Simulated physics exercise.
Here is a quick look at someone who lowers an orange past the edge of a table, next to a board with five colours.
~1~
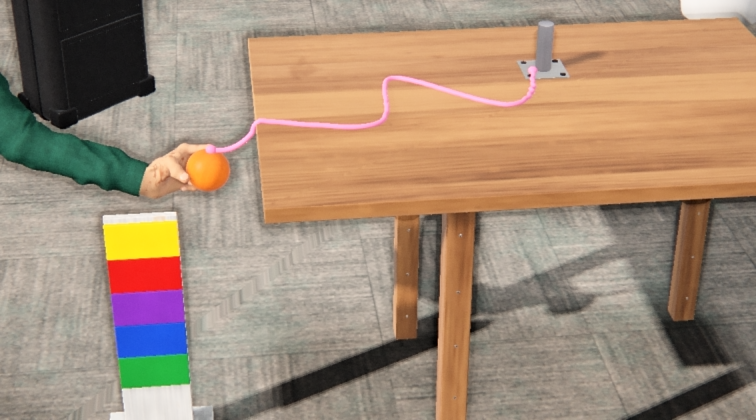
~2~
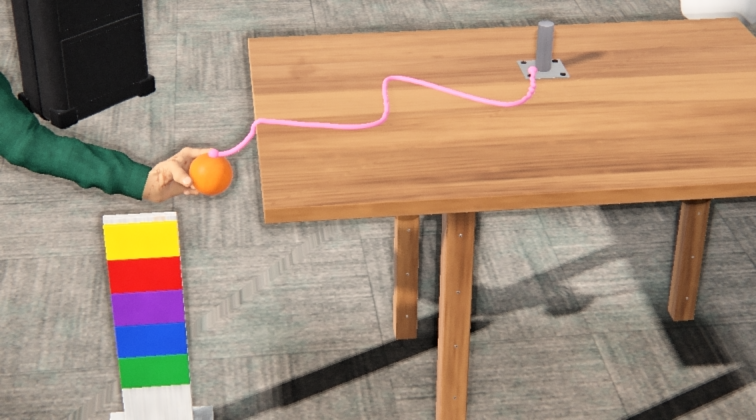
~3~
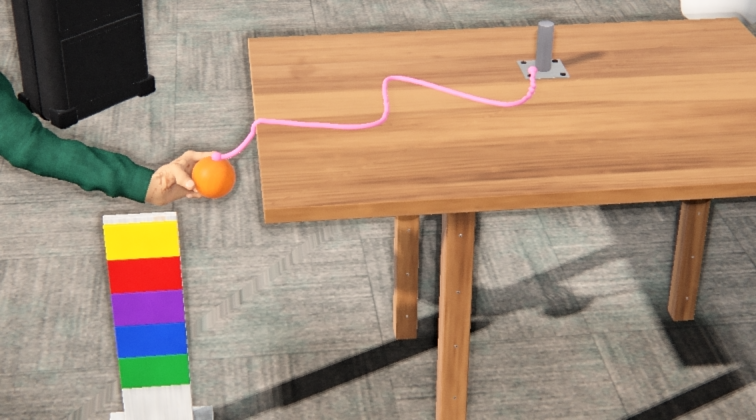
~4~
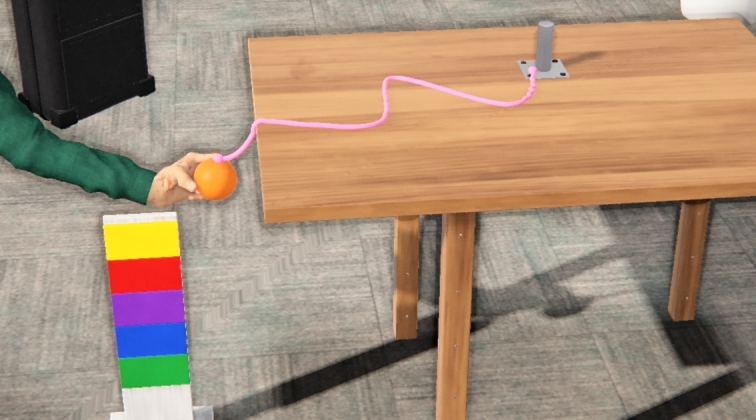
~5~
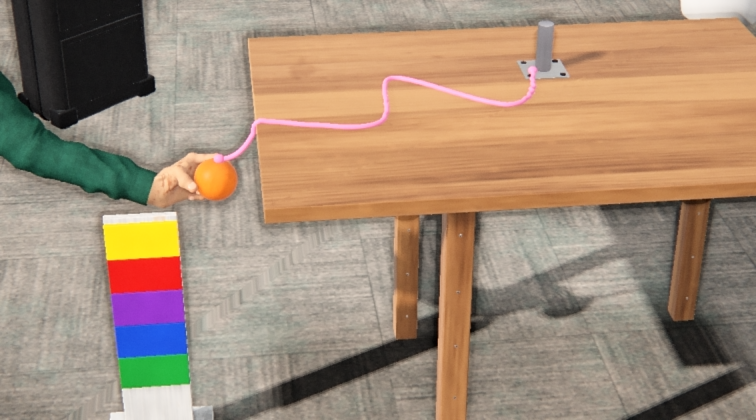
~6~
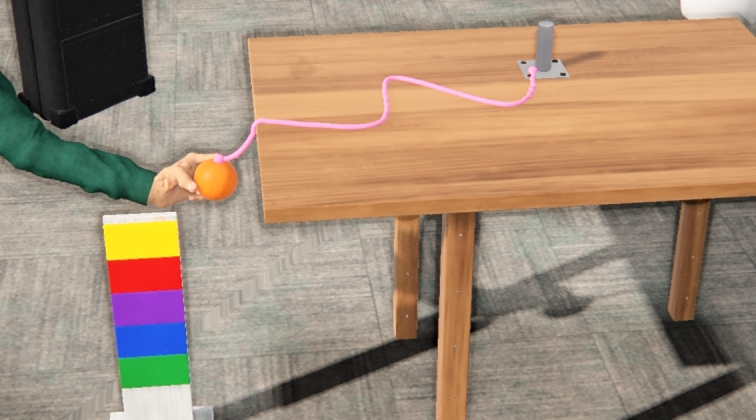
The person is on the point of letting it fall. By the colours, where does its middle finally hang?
At the blue band.
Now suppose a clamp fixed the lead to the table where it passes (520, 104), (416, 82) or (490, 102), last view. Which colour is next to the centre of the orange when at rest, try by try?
Lab note: Try 1 purple; try 2 red; try 3 purple.
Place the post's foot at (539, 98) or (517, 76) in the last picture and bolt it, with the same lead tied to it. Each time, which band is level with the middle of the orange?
For the first spot, green; for the second, green.
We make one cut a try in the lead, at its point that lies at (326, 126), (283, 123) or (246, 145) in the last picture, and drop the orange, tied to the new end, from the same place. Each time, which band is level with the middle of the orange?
For the first: Yellow; for the second: Red; for the third: Purple.
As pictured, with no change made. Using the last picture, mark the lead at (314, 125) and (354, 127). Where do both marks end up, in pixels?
(259, 214) for the first, (257, 180) for the second.
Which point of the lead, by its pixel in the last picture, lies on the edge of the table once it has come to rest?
You'll find it somewhere around (387, 106).
Early on, orange near (245, 322); level with blue.
Midway, orange near (273, 323); level with blue.
Finally, orange near (266, 326); level with blue. Its middle rests at the blue band.
